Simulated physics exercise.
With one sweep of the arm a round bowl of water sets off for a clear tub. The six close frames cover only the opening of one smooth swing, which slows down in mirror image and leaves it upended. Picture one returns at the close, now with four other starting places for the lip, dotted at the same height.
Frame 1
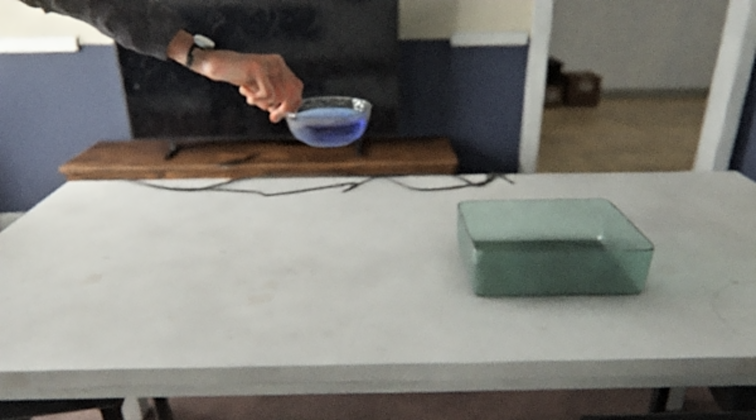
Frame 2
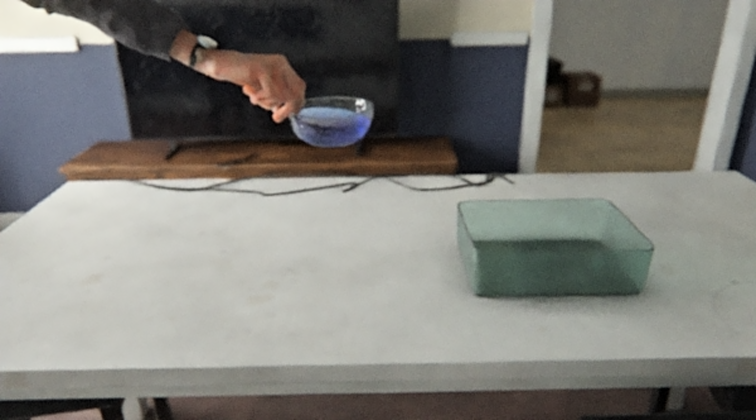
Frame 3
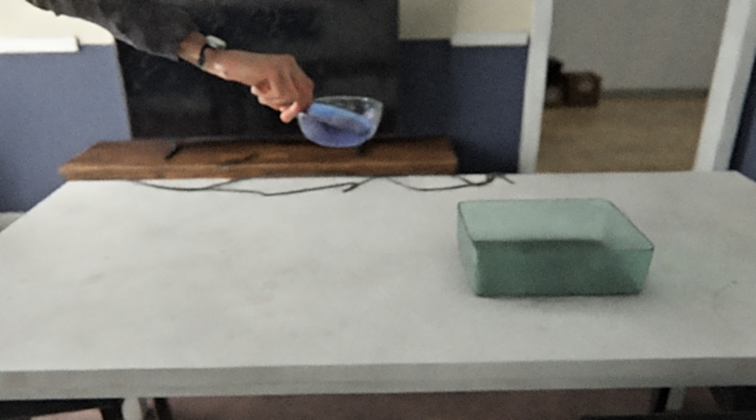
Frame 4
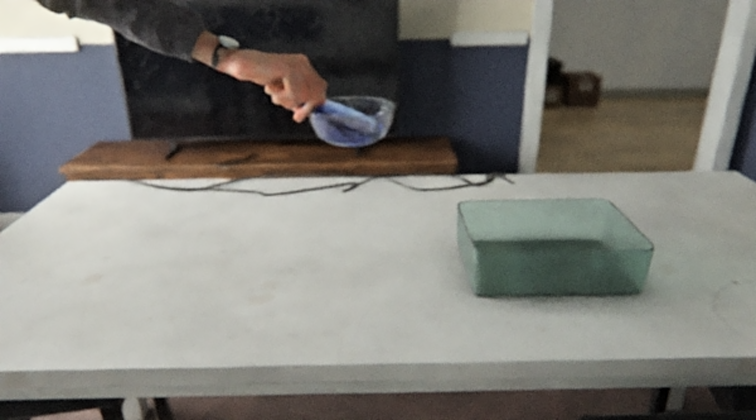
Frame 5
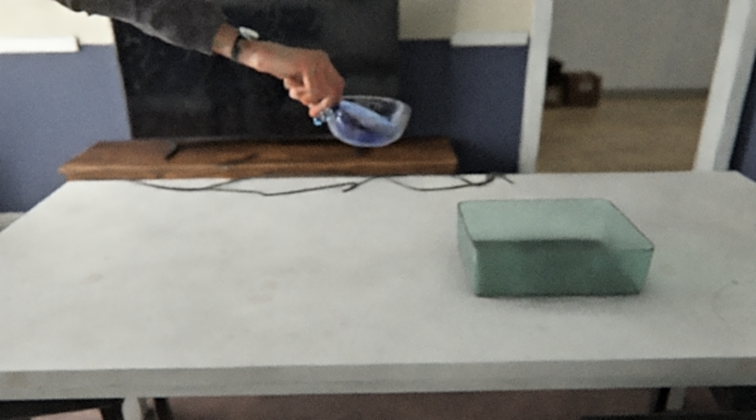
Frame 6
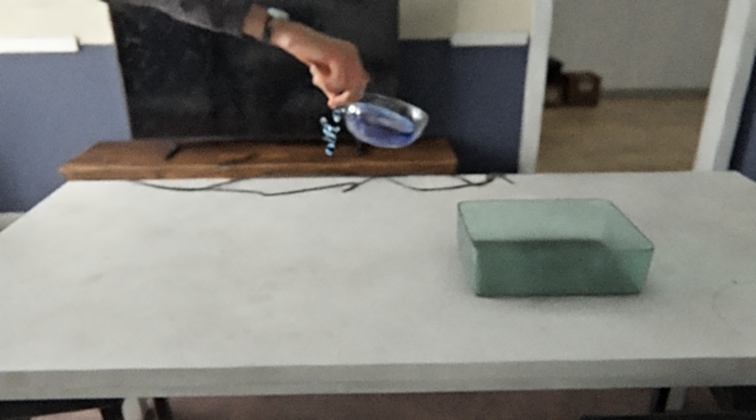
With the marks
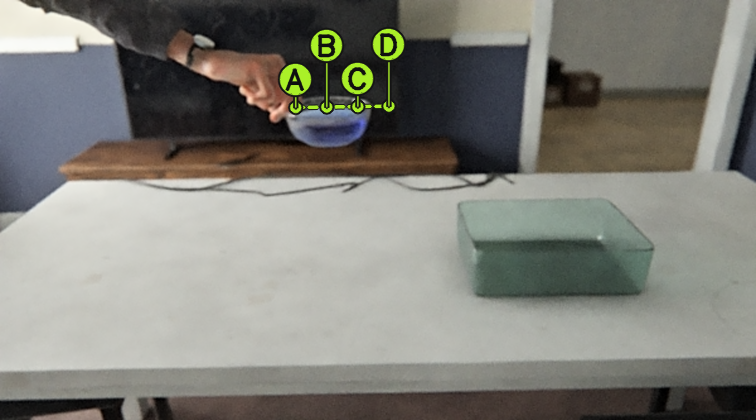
A hand reaching in from the upper left carries a clear round bowl of bluish water rightward above a pale tabletop, seen from the front by a still camera. A greenish clear tub sits on the right, with a dark screen, wooden shelf and blue-and-cream wall behind. The bowl moves steadily, then tilts slightly as water slips over its left rim and drops beneath the hand.
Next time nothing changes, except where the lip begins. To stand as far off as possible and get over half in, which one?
That is place B.
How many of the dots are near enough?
Three of the four.
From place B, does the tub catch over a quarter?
Yes, it does.
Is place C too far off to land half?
No, that is safe.
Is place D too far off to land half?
No.
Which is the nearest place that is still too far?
The answer is A.
In lime, A at (295, 107); B at (326, 107); C at (357, 106); D at (388, 106).
Choosing A, about 29 % lands in the tub, 67 % falls short and 4 % goes beside or beyond.
Choosing B, about 62 % lands in the tub, 30 % falls short and 9 % goes beside or beyond.
Choosing C, about 78 % lands in the tub, 13 % falls short and 9 % goes beside or beyond.
Choosing D, about 78 % lands in the tub, 7 % falls short and 15 % goes beside or beyond.
